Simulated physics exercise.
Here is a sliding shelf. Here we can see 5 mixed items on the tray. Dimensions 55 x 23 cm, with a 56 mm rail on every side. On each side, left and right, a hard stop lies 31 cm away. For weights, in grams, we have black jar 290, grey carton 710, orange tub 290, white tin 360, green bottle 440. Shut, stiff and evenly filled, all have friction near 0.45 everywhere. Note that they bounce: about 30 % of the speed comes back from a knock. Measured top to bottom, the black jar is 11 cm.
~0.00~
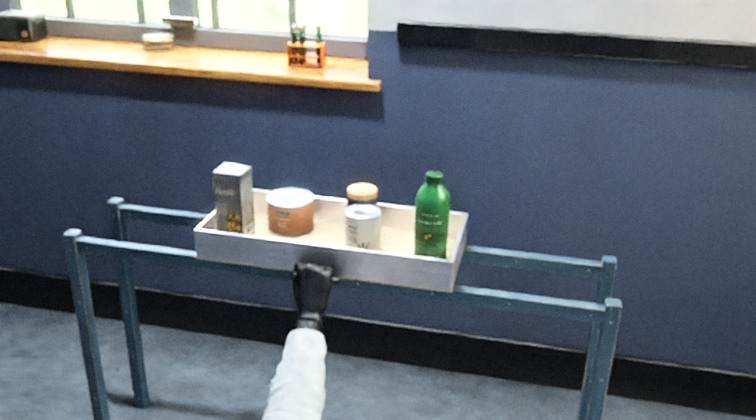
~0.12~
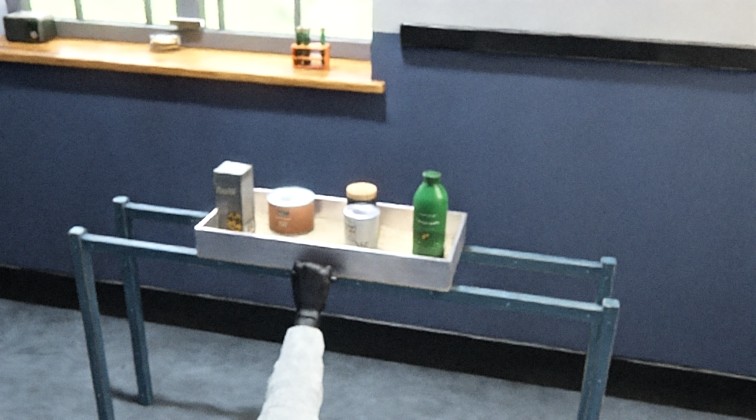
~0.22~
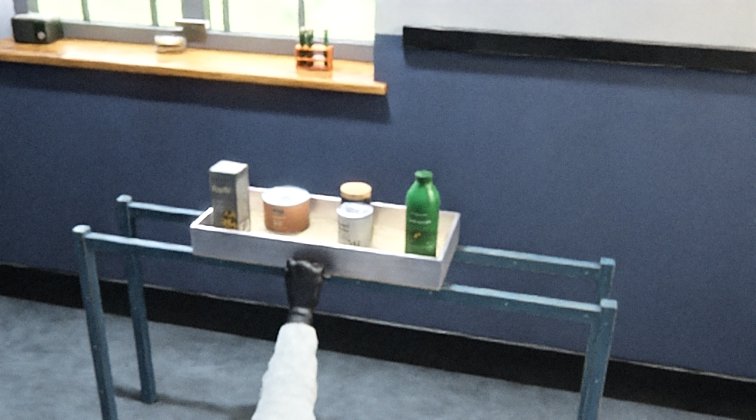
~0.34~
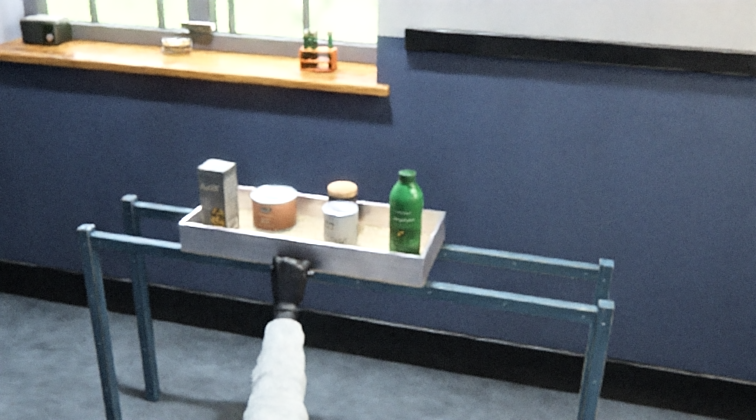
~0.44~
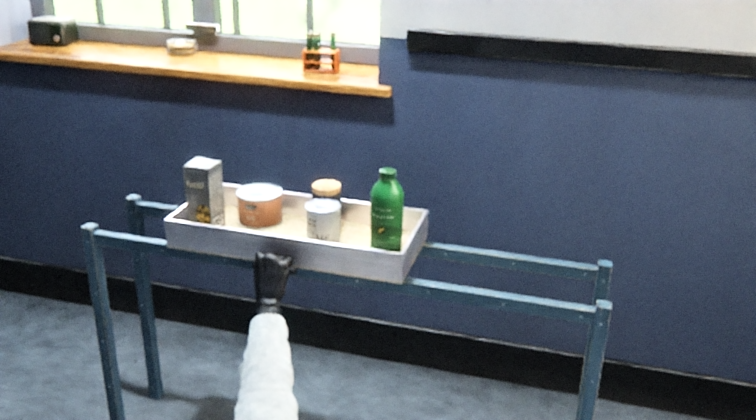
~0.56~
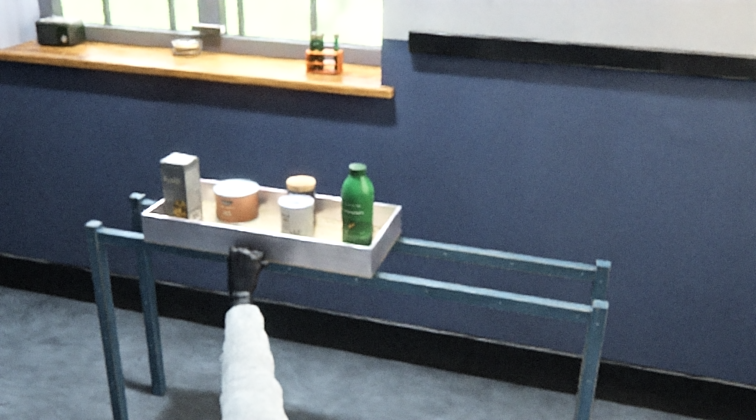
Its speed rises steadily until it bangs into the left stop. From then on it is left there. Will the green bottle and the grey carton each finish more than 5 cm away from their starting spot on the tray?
The green bottle will; the grey carton will not.
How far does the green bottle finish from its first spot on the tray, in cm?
It ends up around 17 cm from its start.
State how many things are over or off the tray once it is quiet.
The number is 1.
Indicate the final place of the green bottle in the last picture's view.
It ends up at about (225, 213).
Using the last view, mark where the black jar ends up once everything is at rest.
Its middle settles close to pixel (231, 193).
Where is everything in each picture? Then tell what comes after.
Tray midway; green bottle (432, 220); grey carton (234, 204), in the first frame.
Tray midway; white tin (361, 231), in the second frame.
Tray moved 2 cm left; orange tub (286, 211); white tin (355, 230), in the third frame.
Tray moved 5 cm left; orange tub (275, 209), in the fourth frame.
Tray moved 10 cm left; white tin (323, 225), in the fifth frame.
Tray moved 16 cm left; green bottle (358, 210); grey carton (182, 191), in the sixth frame.
After 0.76 s, tray moved 31 cm left.
After 0.86 s, tray moved 31 cm left; green bottle leaning 8° near (274, 197); grey carton leaning 5° near (127, 181); orange tub slid 5 cm.
After 0.96 s, tray moved 31 cm left; green bottle leaning 23° near (263, 194); white tin slid 7 cm; orange tub slid 5 cm.
After 1.46 s, tray moved 31 cm left; green bottle leaning 52° near (235, 204); white tin slid 7 cm; orange tub slid 5 cm.
At rest (2.1 s), tipped over on the tray, green bottle; not toppled but over 5 cm from the start, white tin; the other 3 in place, give or take 5 cm. Seen from the same camera at the end, green bottle near (225, 213), grey carton near (128, 183).
